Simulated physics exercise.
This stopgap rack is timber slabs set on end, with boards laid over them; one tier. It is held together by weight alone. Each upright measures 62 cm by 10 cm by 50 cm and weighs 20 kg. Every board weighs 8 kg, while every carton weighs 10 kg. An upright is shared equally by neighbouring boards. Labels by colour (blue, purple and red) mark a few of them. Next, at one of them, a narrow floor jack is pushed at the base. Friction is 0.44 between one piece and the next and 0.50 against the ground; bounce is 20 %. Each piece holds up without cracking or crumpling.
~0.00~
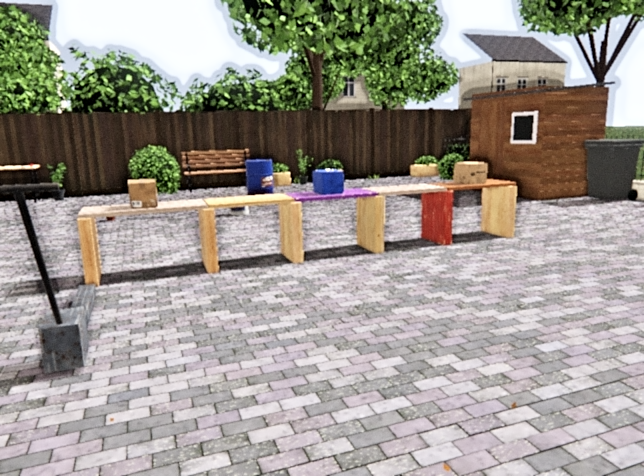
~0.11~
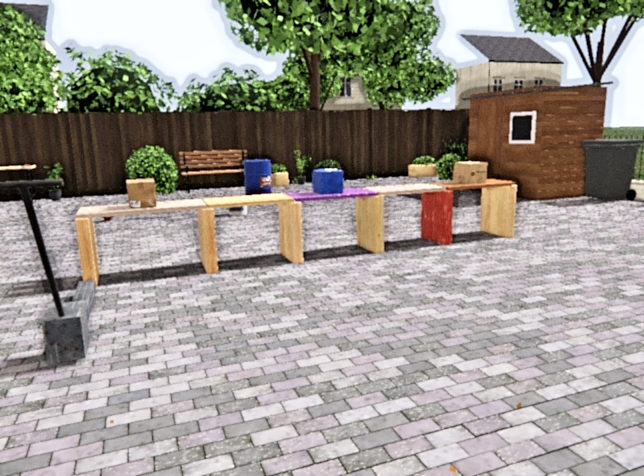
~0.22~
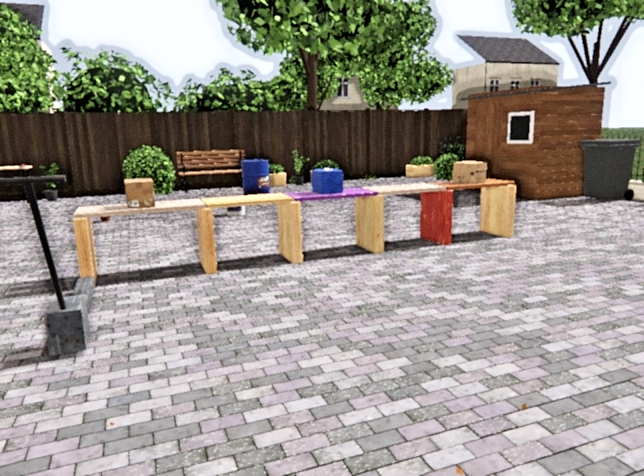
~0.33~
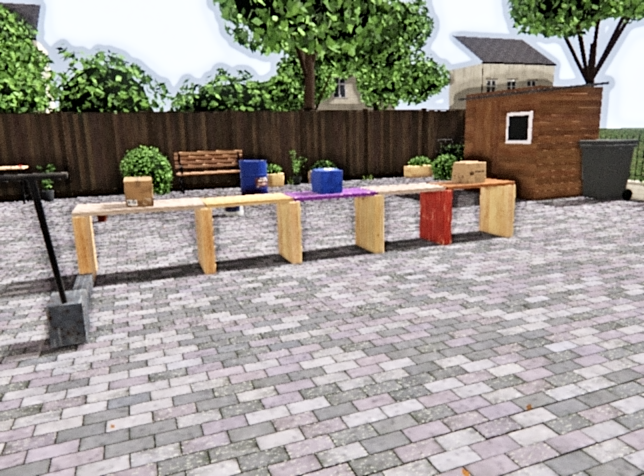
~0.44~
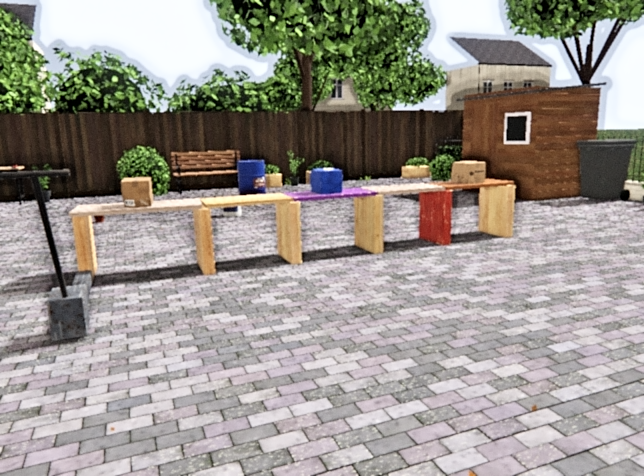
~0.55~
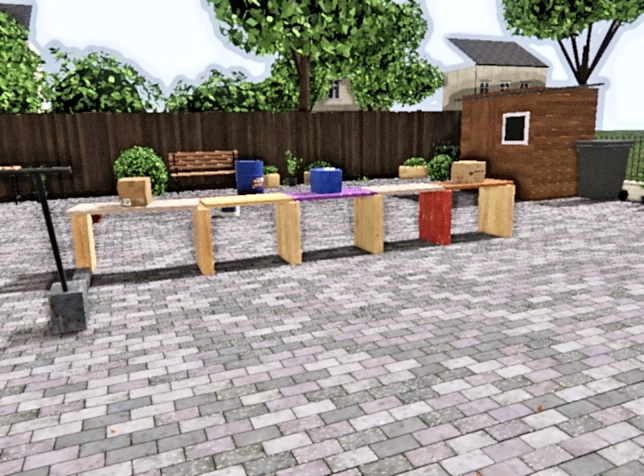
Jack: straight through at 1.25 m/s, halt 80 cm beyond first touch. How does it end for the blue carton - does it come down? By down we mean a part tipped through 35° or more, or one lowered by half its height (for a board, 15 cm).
The blue carton stays in position.
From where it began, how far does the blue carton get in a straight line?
It finishes around 0 cm from its starting point.
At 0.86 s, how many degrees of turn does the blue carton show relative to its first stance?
About 0°.
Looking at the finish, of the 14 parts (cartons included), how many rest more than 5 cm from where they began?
Answer: 3.
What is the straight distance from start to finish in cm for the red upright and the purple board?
Estimate: Red near 0 cm, purple near 0 cm.
By 0.66 s, none of the 14 pieces down, 3 disturbed; blue carton unmoved.
By 1.58 s, 2 of the 14 pieces down; blue carton unmoved.
When it is over (2.6 s), 2 of the 14 pieces down; blue carton unmoved; red upright unmoved; purple board unmoved. In pixels of the last frame, middles, blue carton near (326, 181), red upright near (434, 215).
